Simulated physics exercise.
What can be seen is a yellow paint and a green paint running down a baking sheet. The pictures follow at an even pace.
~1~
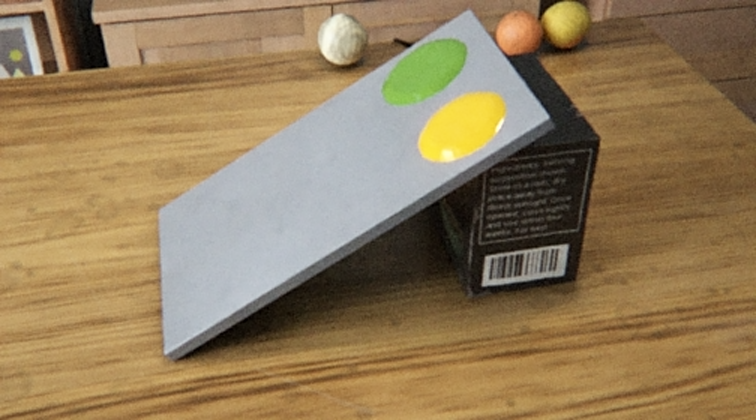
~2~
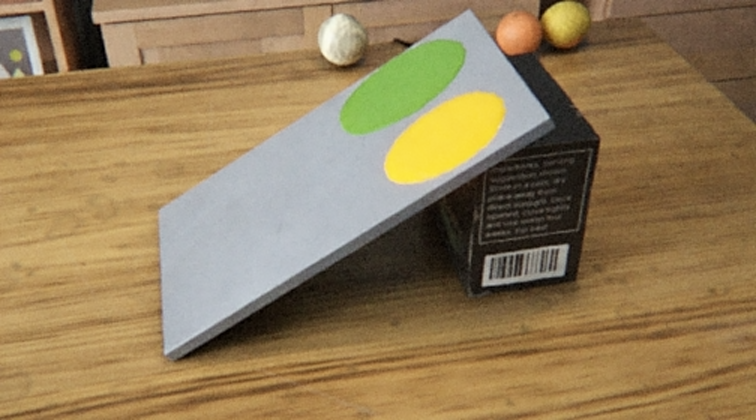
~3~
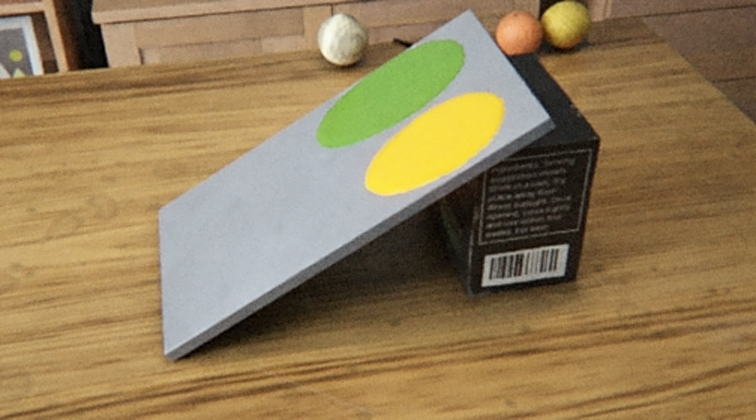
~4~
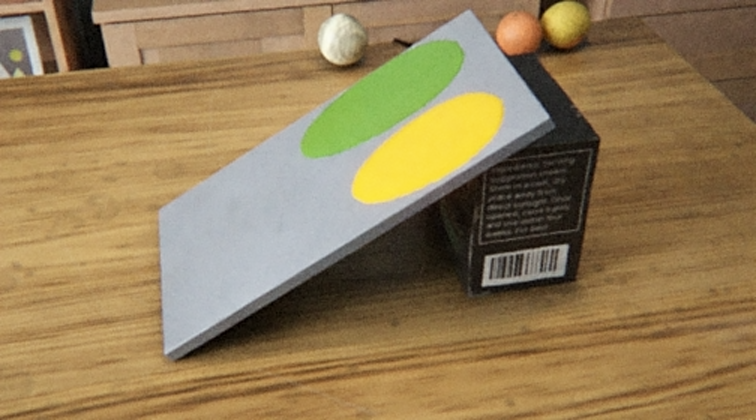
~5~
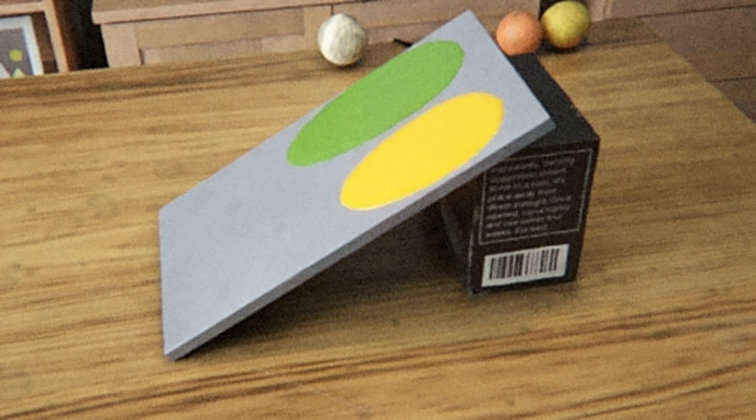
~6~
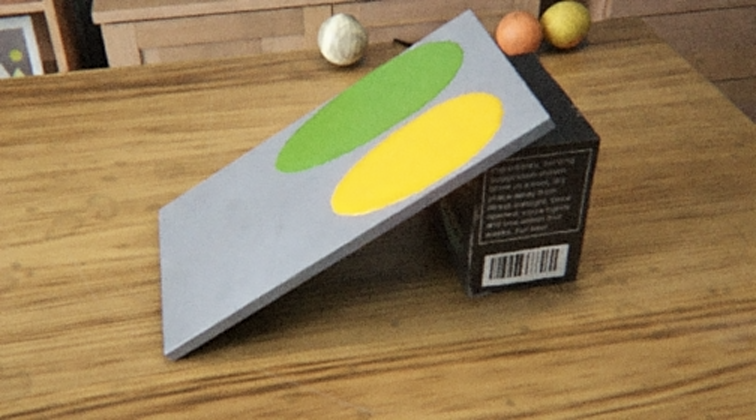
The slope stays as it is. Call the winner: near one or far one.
Far.
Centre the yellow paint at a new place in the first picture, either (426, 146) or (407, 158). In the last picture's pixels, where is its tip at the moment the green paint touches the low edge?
About (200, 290), then about (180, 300).
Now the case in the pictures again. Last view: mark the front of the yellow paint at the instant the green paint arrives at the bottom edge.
Its tip should be around (238, 264) in the last picture.
Soon after, the yellow paint is three quarters of the way down; the green paint is three quarters of the way down.
Later, the yellow paint is three quarters of the way down; the green paint is close to the edge.
In the end, the yellow paint is three quarters of the way down; the green paint is at the low edge.
